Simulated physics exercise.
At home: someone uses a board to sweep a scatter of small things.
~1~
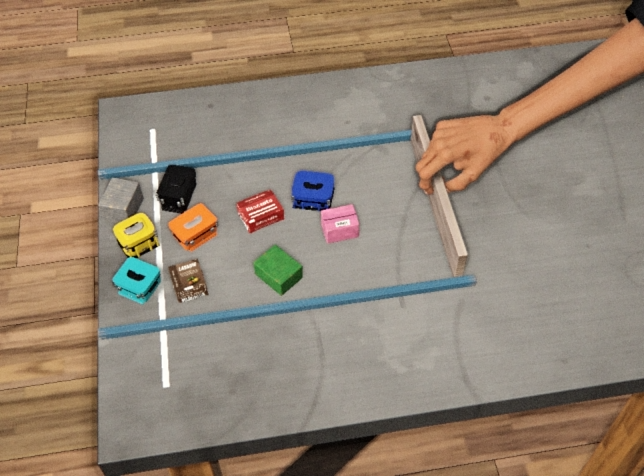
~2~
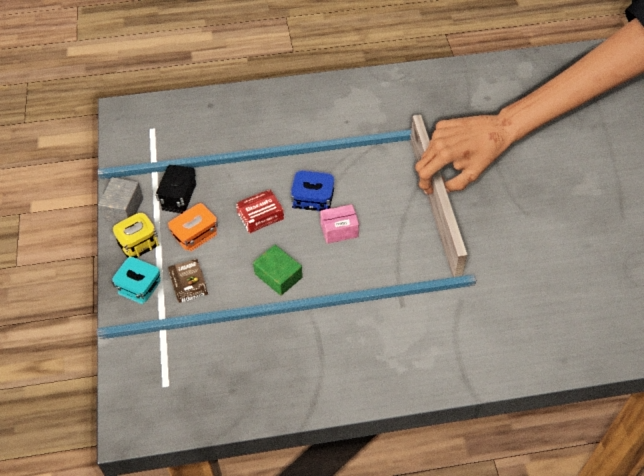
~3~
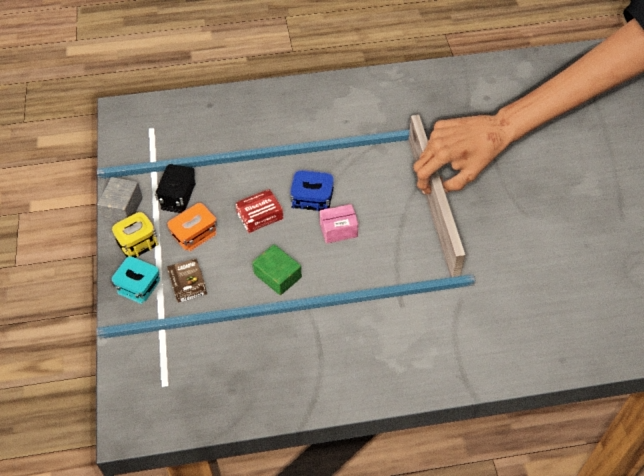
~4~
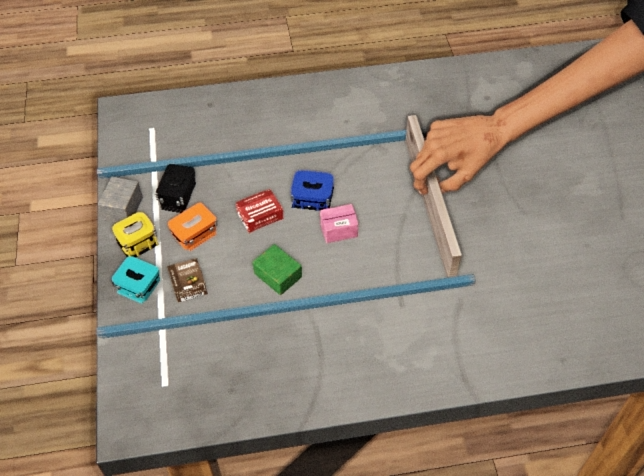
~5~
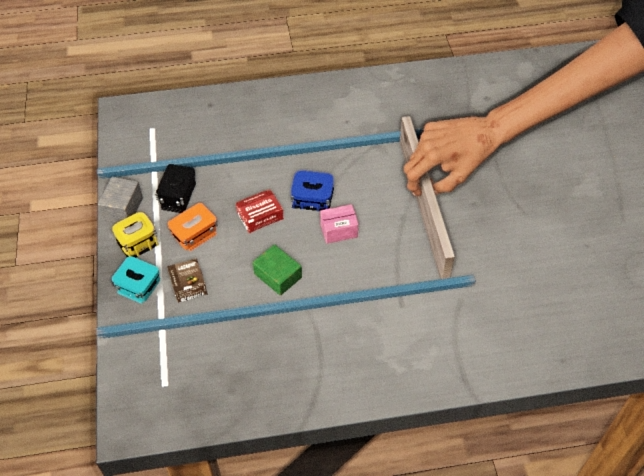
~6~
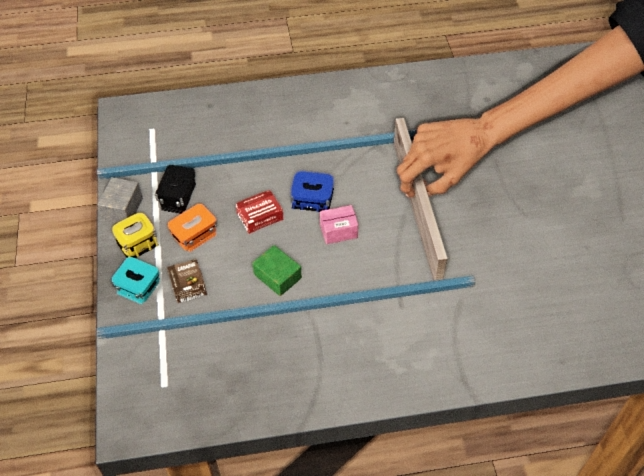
A hand sliding an upright board slightly left between blue rails on a grey table, toward small colourful cases and blocks lying still.
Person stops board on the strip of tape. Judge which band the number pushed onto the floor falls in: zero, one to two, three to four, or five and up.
I predict the table will shed three or four pieces.
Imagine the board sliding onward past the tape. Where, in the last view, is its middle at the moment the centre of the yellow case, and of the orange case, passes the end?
The yellow case gives roughly (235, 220), the orange case roughly (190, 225).
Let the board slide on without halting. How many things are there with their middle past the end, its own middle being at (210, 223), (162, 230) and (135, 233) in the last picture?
1, 3, 6.
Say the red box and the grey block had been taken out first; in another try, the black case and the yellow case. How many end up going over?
Result, first then second: 2, 2.
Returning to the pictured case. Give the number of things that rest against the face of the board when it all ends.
Contact count: 4.
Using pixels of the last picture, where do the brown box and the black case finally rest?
Brown box at about (111, 290), black case at about (133, 178).
Soon after, none off yet; grey block at rest near (121, 201); turquoise case at rest near (137, 281); yellow case at rest near (135, 236).
Then, none off yet; grey block at rest near (121, 201); turquoise case at rest near (137, 281); yellow case moving near (127, 238).
Further on, one off so far; grey block at rest near (118, 200); turquoise case moved about its own width near (114, 285); yellow case falling near (104, 416).
At rest, the number that fall off is three or four; fallen, orange case, yellow case and turquoise case.
